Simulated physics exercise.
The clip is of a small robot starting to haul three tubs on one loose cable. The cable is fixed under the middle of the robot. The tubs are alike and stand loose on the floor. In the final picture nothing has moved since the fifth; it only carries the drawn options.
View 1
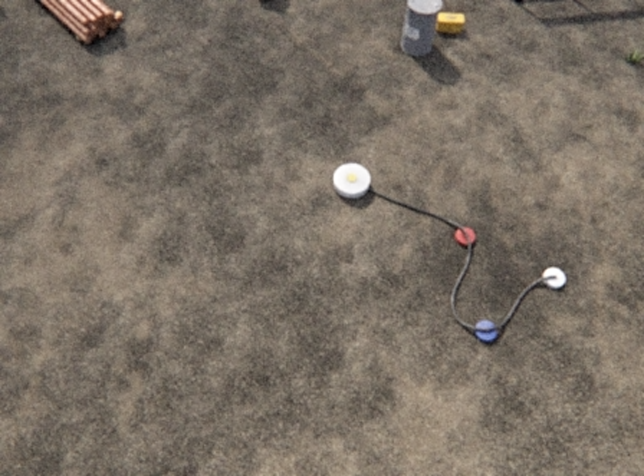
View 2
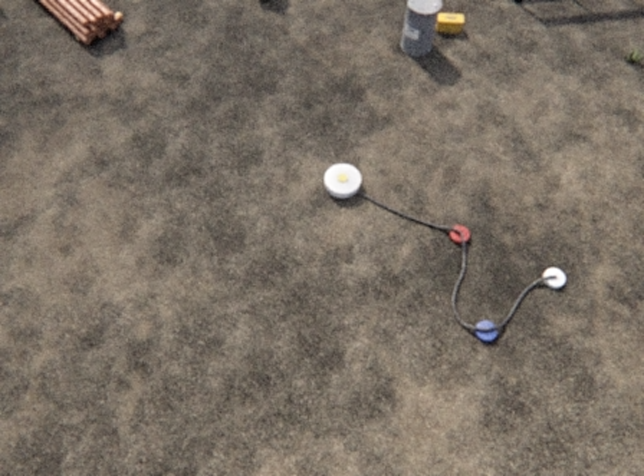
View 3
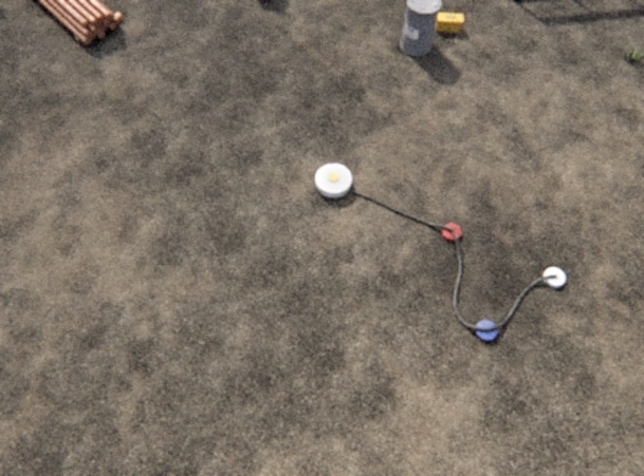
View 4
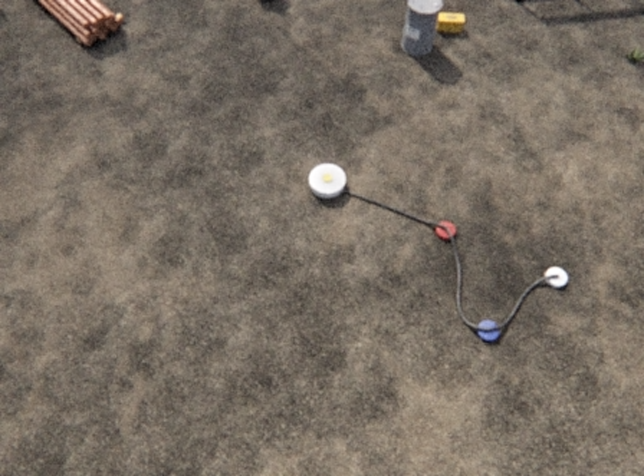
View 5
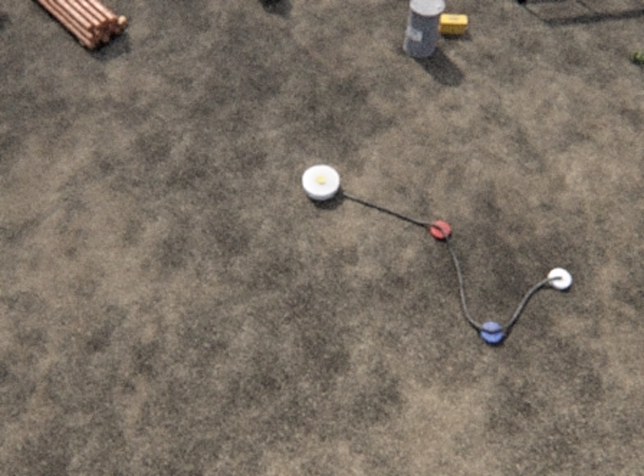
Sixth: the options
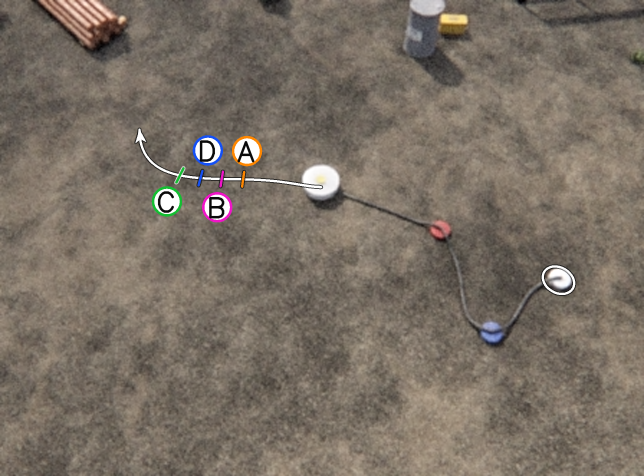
A round white robot creeping left over brown ground, drawing a red tub after it while blue and white tubs barely move.
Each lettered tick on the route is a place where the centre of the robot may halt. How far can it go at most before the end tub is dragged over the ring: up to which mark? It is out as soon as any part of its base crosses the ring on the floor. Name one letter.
No farther than A.
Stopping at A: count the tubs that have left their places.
Two.
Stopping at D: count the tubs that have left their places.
Three.
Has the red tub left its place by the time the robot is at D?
By then, yes.
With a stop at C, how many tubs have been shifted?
Three.
On the marked copy, A at (243, 179); B at (222, 179); C at (180, 175); D at (201, 178); the ring at (558, 280); the route from (321, 187) via (208, 179) to (139, 130).
Following A. Soon after the start, robot (294, 180); white tub (560, 279); blue tub (488, 326); red tub (409, 230).
Later, robot (267, 177); white tub (560, 279); blue tub (474, 309); red tub (378, 229).
In the end, robot (242, 176); white tub (559, 279); blue tub (461, 286); red tub (354, 225); the ringed tub at the far end is still in its ring.
As for the rest, B drags the last tub to (546, 279); C drags the last tub to (501, 270); D drags the last tub to (524, 276).
